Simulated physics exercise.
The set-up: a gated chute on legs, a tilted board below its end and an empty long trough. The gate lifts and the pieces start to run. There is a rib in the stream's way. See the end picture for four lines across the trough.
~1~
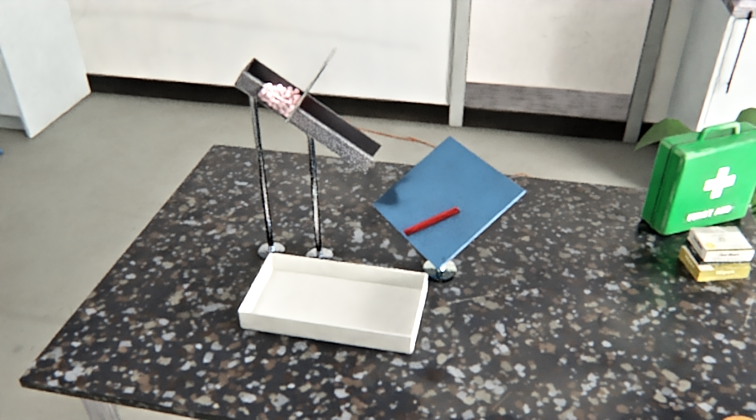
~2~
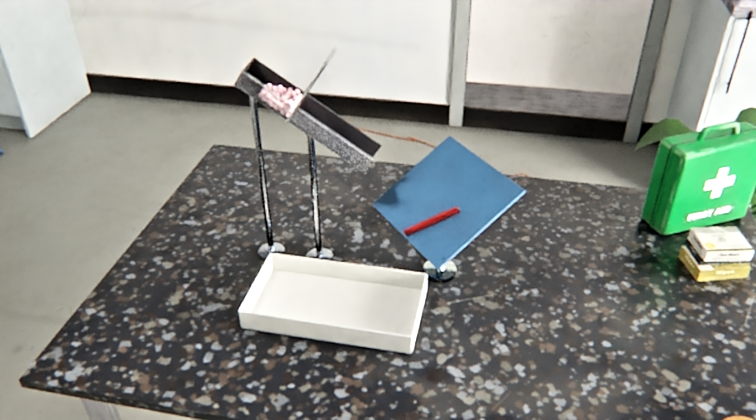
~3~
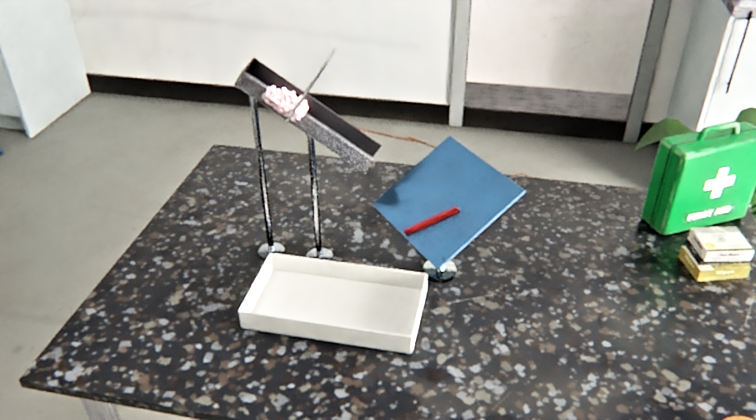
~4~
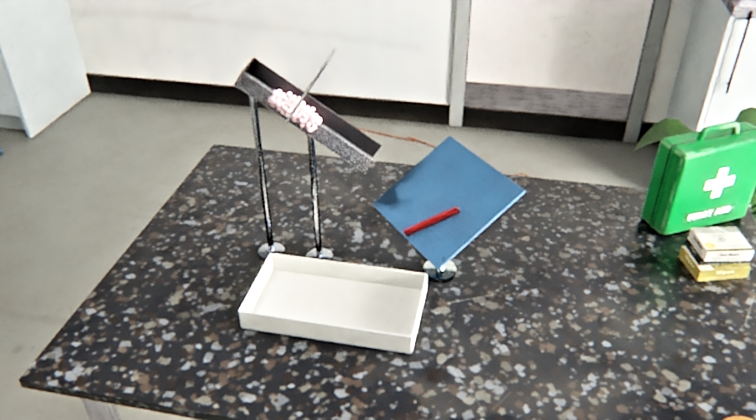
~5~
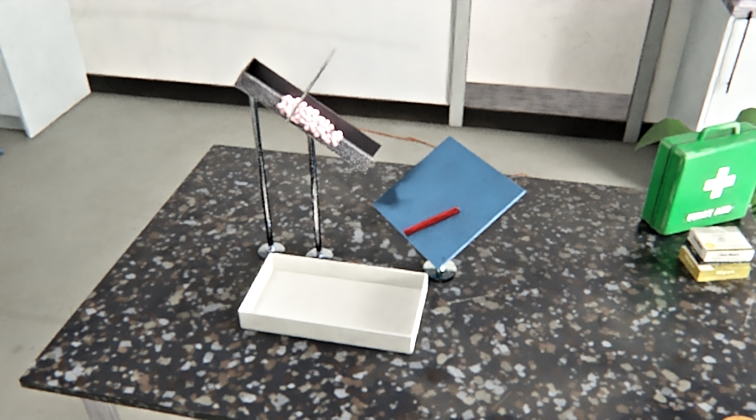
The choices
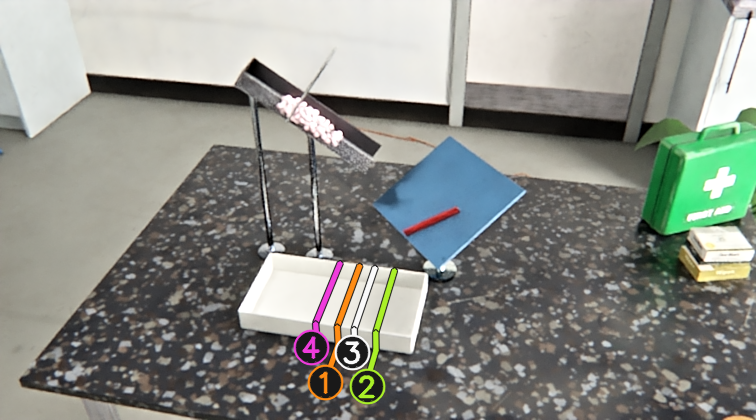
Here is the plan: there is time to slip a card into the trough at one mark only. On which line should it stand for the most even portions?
It is 3.
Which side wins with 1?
The right side.
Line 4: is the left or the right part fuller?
The right side.
On the marked copy, line 1 crosses the front rim at (337, 325); line 2 crosses the front rim at (375, 331); line 3 crosses the front rim at (354, 328); line 4 crosses the front rim at (315, 322).
With 1, of what is caught, about a quarter on the left of the divider, most on the right.
With 2, of what is caught, nearly all on the left of the divider, a small part on the right.
With 3, of what is caught, about two thirds on the left of the divider, about a third on the right.
With 4, of what is caught, about a quarter on the left of the divider, most on the right.
